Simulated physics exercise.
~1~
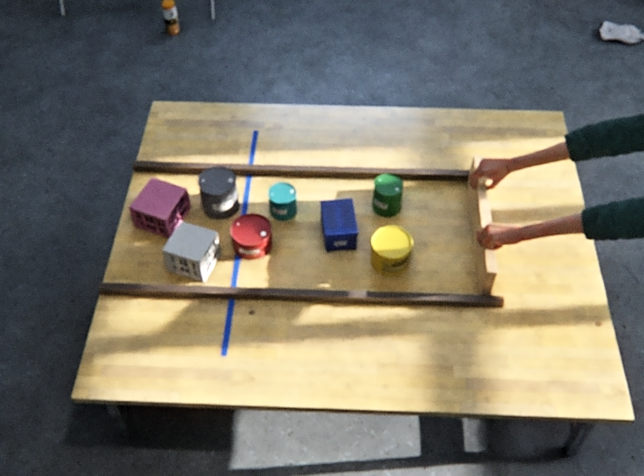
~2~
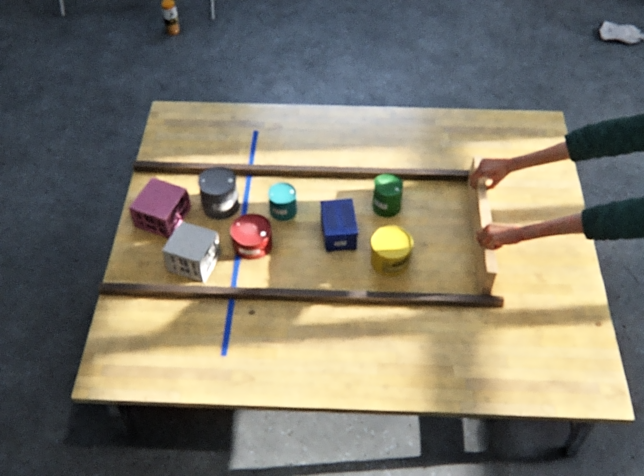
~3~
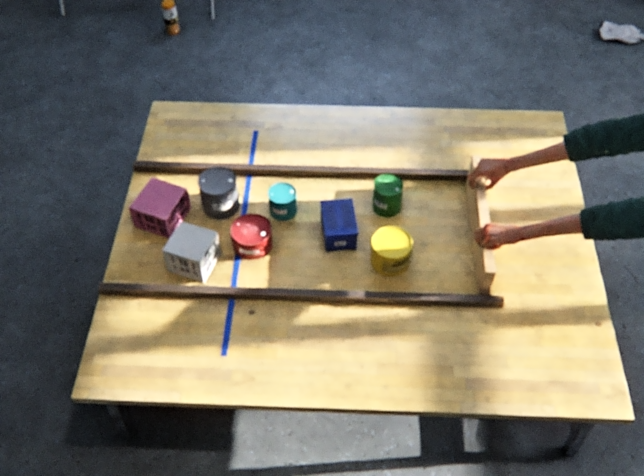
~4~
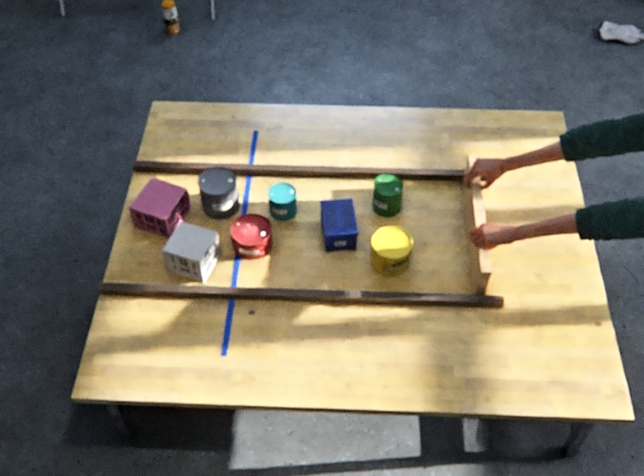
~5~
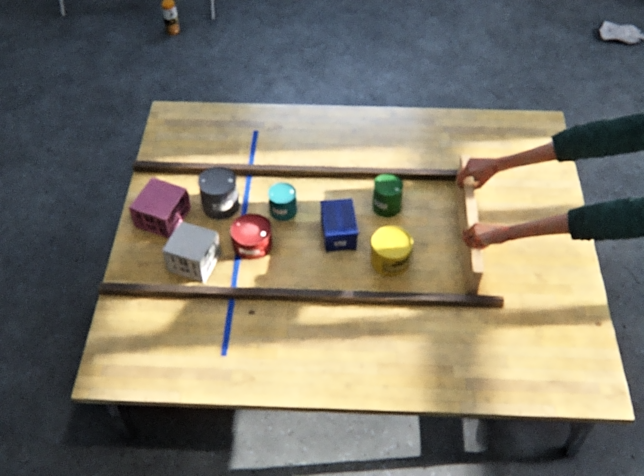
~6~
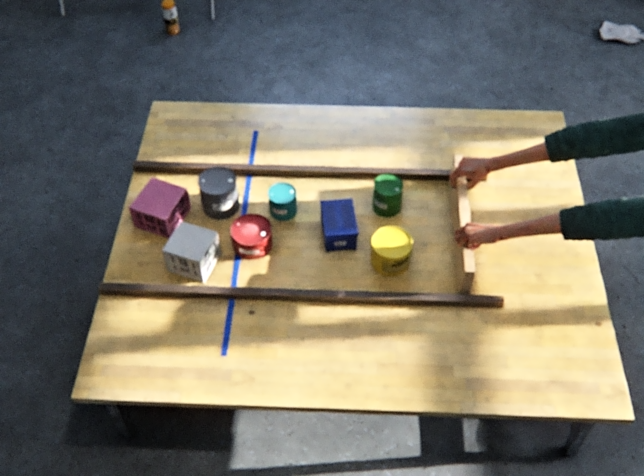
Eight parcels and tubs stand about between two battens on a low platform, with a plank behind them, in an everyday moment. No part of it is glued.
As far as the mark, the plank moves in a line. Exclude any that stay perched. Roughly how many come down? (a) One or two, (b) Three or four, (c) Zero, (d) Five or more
Zero (c).
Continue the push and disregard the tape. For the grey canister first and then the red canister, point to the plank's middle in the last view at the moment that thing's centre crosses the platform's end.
(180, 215) and then (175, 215), give or take.
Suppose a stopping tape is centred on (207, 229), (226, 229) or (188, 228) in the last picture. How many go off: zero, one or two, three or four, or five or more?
Going one by one, the answers are one to two, none and either one or two.
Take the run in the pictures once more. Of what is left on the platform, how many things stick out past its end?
1.
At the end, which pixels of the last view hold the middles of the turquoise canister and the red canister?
Roughly (204, 190); the other one roughly (181, 236).
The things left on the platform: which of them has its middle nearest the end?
That's the pink crate.
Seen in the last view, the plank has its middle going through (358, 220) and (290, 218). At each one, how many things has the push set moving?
Counts: 3 / 7.
A little later, none off yet; pink crate at rest near (161, 208); white crate at rest near (193, 252); grey canister at rest near (219, 193).
When it is over, the number that fall off is zero.
